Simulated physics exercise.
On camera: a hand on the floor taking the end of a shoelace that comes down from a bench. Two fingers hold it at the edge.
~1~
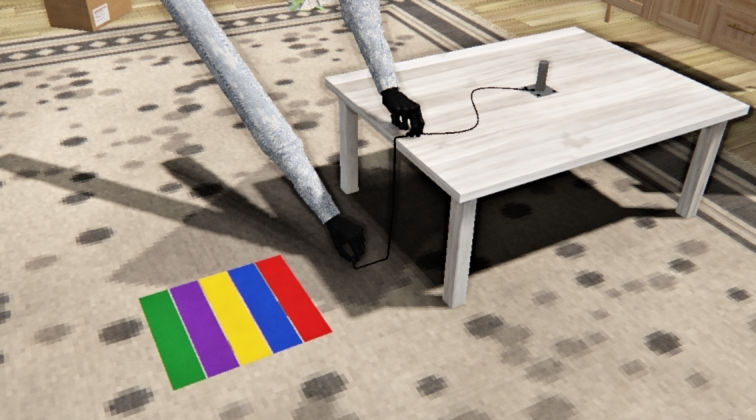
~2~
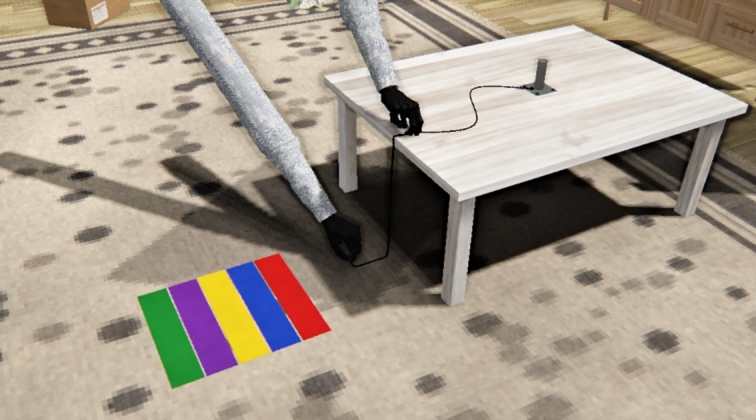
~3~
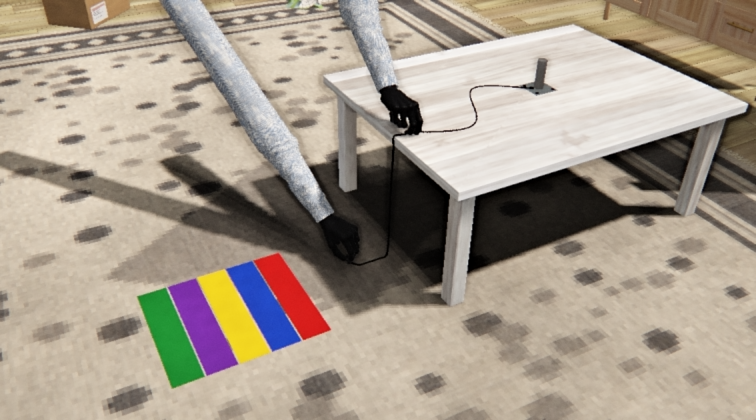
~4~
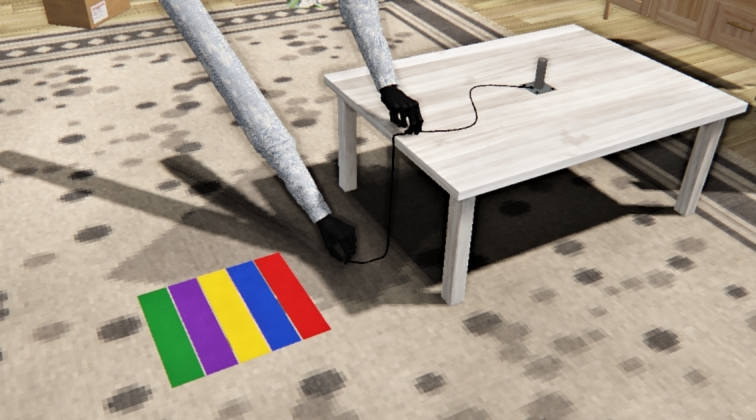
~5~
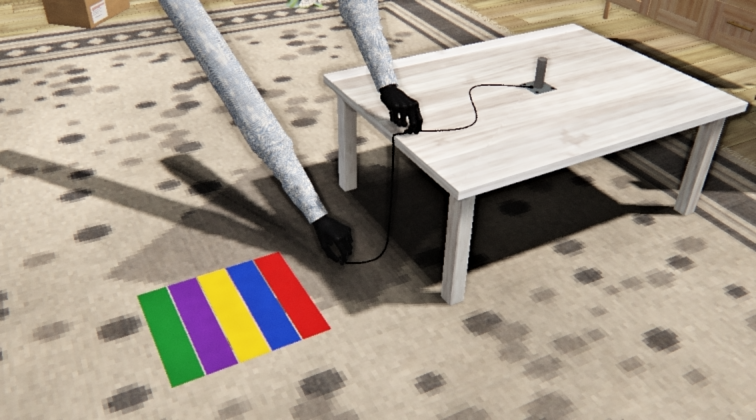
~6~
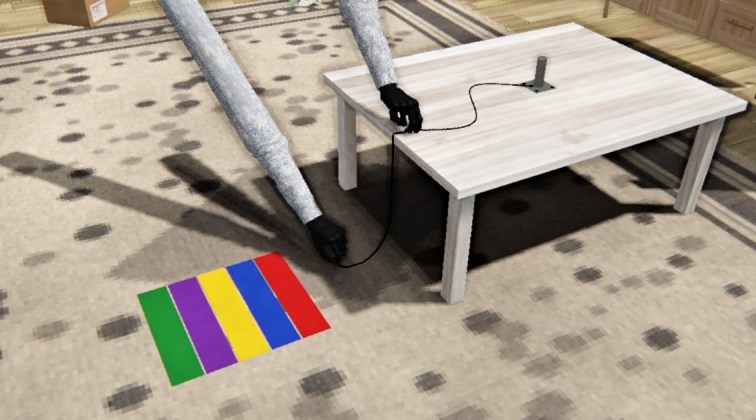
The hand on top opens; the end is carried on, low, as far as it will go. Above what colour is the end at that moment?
The end stops over the purple strip.
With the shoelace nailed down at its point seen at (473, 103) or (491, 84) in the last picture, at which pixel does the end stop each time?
Near (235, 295) and (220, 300).
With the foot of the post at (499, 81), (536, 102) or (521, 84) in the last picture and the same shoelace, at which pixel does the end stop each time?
About (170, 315), (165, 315) and (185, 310).
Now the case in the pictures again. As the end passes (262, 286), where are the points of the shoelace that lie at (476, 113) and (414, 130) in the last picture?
The first at (442, 119), the second at (383, 160).
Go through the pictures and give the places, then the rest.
End (353, 261); red (309, 322); blue (279, 332); yellow (248, 343); purple (216, 355); green (183, 367), in the first frame.
End (349, 260); shoelace through (503, 87) (471, 101) (464, 129) (399, 136) (390, 193) (388, 249), in the second frame.
End (347, 260), in the third frame.
End (344, 261); shoelace through (503, 86) (471, 100) (464, 128) (399, 135) (392, 192) (387, 248), in the fourth frame.
End (340, 261), in the fifth frame.
End (334, 262); shoelace through (503, 84) (471, 98) (463, 127) (399, 133) (392, 190) (379, 247), in the sixth frame.
A little later, end near (262, 286); over blue.
Next, end near (223, 299); over yellow.
When it is tight, end near (201, 306); over purple. It gets as far as the purple strip.
